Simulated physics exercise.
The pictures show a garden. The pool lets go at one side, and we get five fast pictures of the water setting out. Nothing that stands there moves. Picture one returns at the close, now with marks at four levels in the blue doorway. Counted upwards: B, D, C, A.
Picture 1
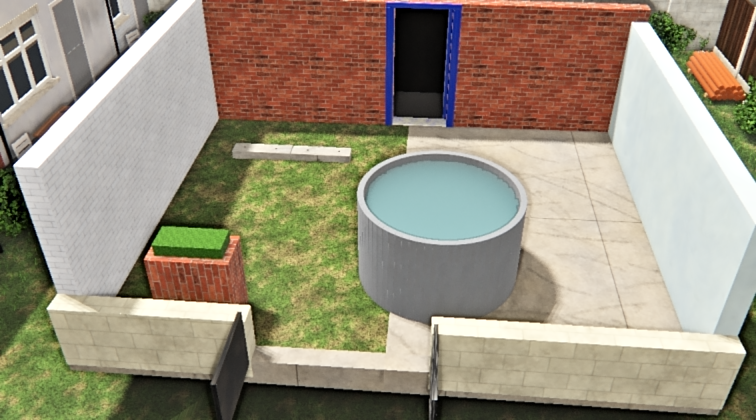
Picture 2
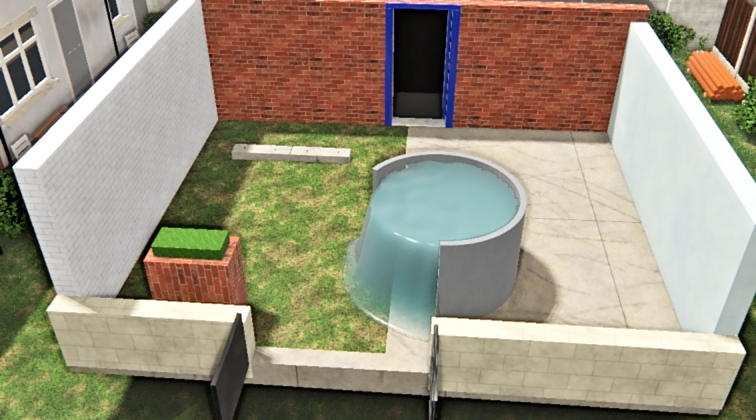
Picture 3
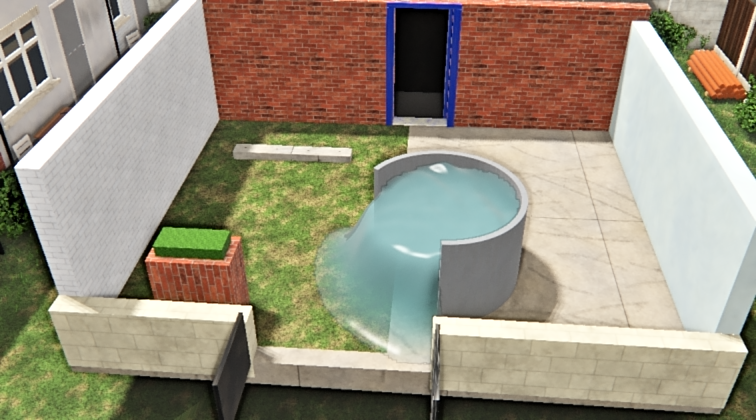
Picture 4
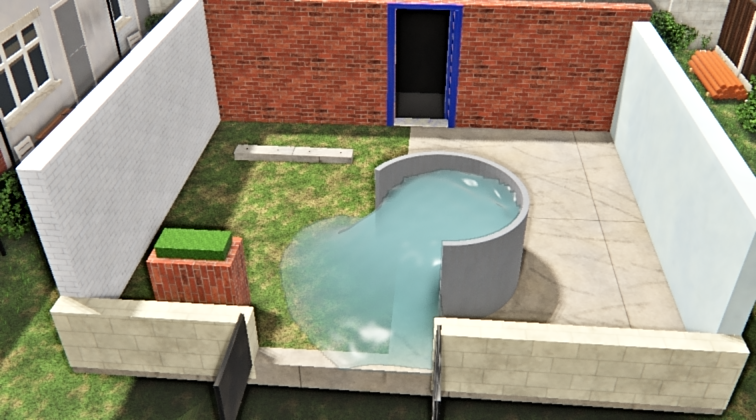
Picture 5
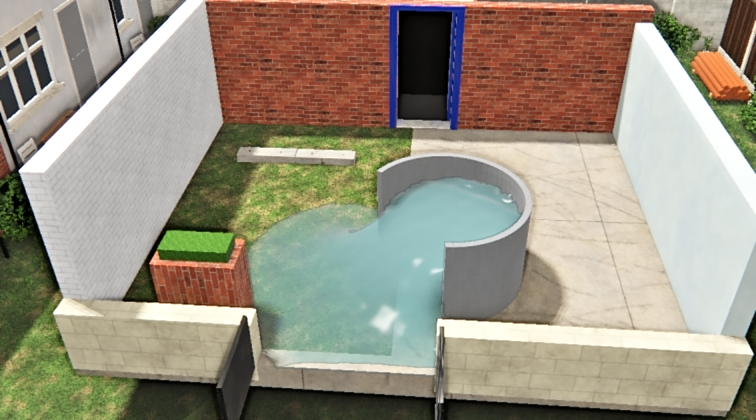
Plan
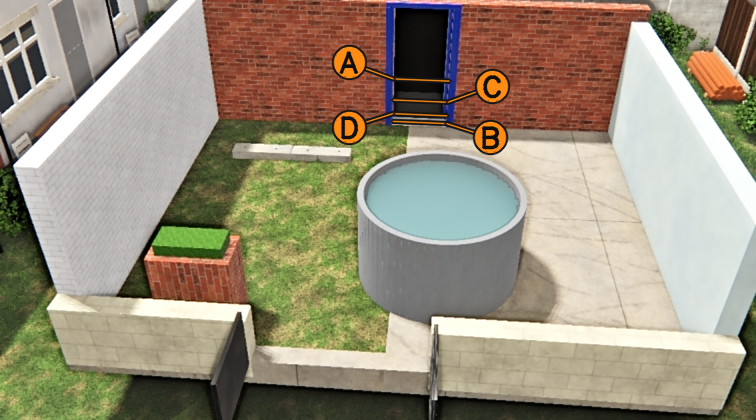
A round grey pool full of water stood in a walled garden until the front left part of its side vanished, and the water poured out, spreading across the grass toward the brick planter and open gate.
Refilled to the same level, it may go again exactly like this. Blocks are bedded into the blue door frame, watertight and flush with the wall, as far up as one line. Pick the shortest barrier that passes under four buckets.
B will do.
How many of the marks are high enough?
All four.
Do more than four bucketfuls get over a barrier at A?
No, that is safe.
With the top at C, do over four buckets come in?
No, that is safe.
On the marked copy, A at (421, 80); B at (419, 122); C at (420, 101); D at (419, 114); from the bottom up B, D, C, A.
With A, nothing gets over.
With B, nothing gets over.
With C, nothing gets over.
With D, nothing gets over.
